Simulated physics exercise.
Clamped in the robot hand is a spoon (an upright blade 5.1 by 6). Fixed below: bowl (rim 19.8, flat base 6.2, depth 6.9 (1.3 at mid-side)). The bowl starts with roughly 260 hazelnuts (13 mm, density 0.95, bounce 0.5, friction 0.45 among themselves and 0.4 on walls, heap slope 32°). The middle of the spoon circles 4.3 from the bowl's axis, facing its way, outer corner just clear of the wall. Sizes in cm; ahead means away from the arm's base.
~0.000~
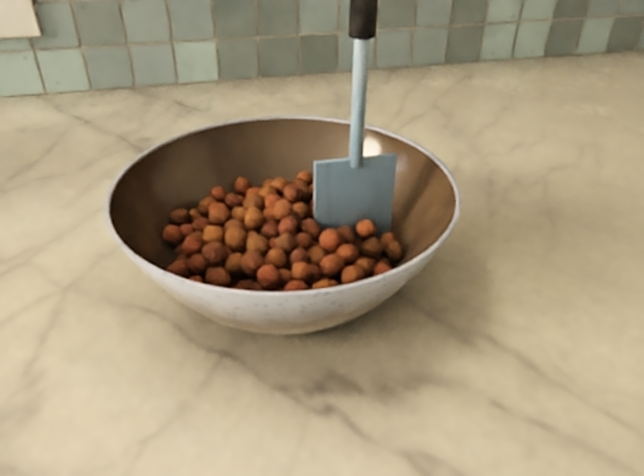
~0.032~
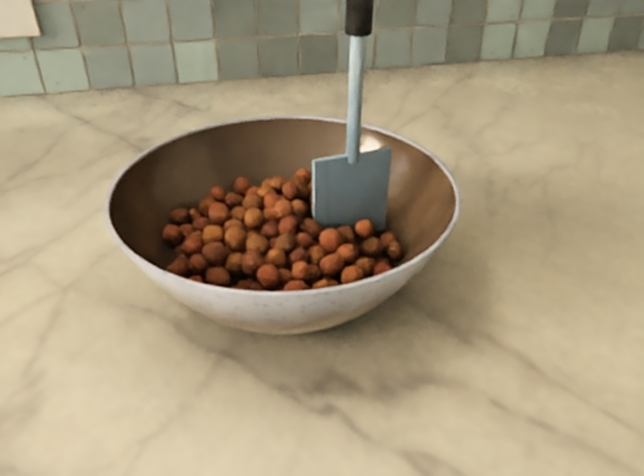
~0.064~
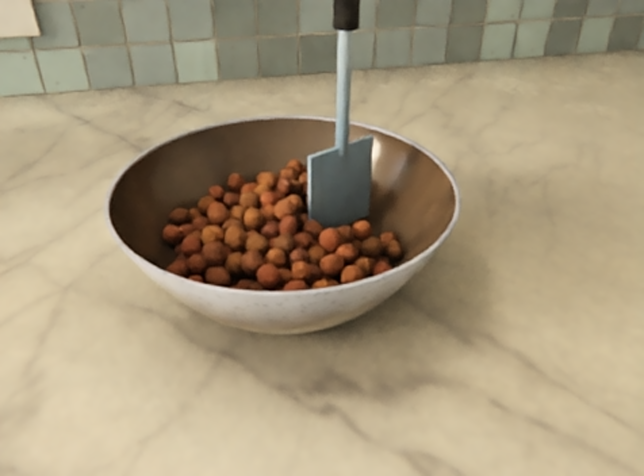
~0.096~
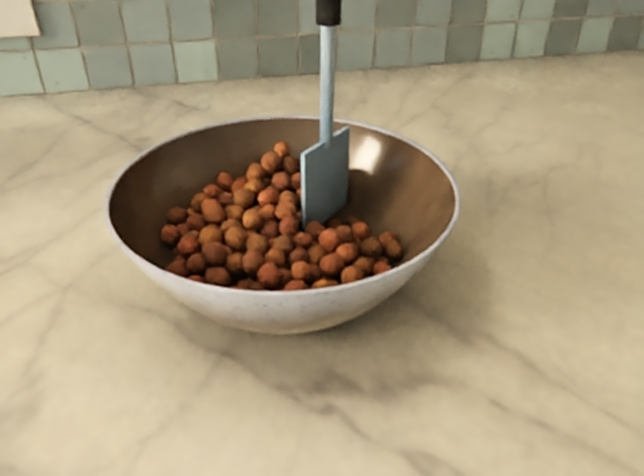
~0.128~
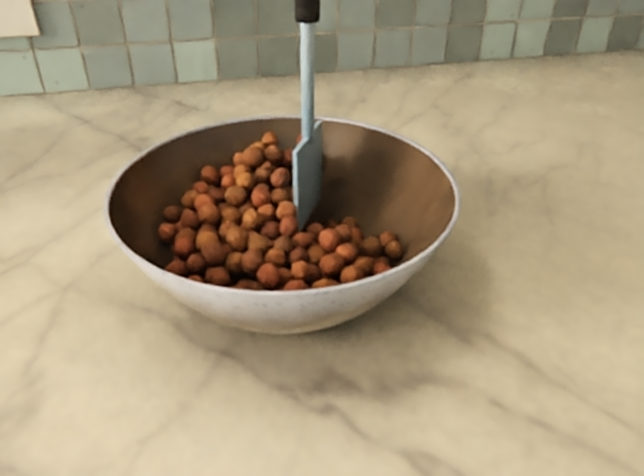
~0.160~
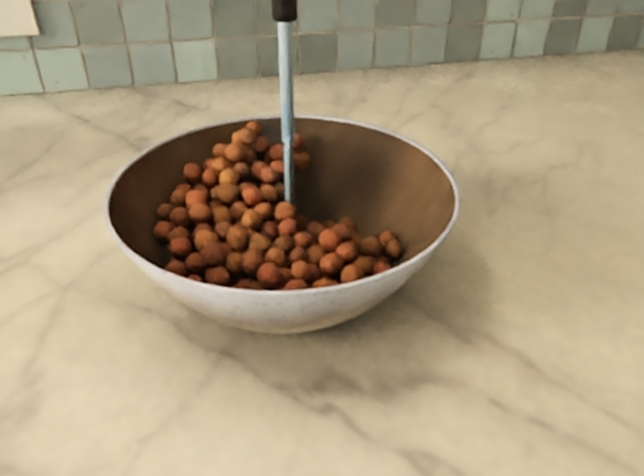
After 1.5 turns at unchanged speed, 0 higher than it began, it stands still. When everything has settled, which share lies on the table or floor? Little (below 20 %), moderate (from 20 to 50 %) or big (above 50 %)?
A little share, below 20 %, ends on the table or floor.
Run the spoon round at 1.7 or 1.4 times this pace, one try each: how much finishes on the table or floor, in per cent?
Some 40 and 30 per cent.
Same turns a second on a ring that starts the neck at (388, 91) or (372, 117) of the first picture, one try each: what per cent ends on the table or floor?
Some 0 and 15 per cent.
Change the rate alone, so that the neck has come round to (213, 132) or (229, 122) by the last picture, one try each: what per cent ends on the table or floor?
About 50 and 40 per cent.
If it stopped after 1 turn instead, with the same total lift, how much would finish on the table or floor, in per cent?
In that case some 10 per cent.
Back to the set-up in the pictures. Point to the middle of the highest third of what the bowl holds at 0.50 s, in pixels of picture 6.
Near (330, 259).
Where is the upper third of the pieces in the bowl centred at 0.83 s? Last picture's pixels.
Near (245, 162).
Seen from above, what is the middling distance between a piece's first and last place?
About 9 cm.
By 0.50 s, 257° round, highest piece 9 above the table; 251 in the bowl, 5 on the table or floor, 8 in flight or on the tool.
By 0.83 s, 78° round, highest piece 8 above the table; 236 in the bowl, 27 on the table or floor, 1 in flight or on the tool.
By 1.20 s, 180° round, highest piece 7 above the table; 228 in the bowl, 36 on the table or floor.
By 1.90 s, 180° round, highest piece 7 above the table; 228 in the bowl, 36 on the table or floor.
Final count, 228 in the bowl, 36 on the table or floor. That is 14 % on the table or floor.
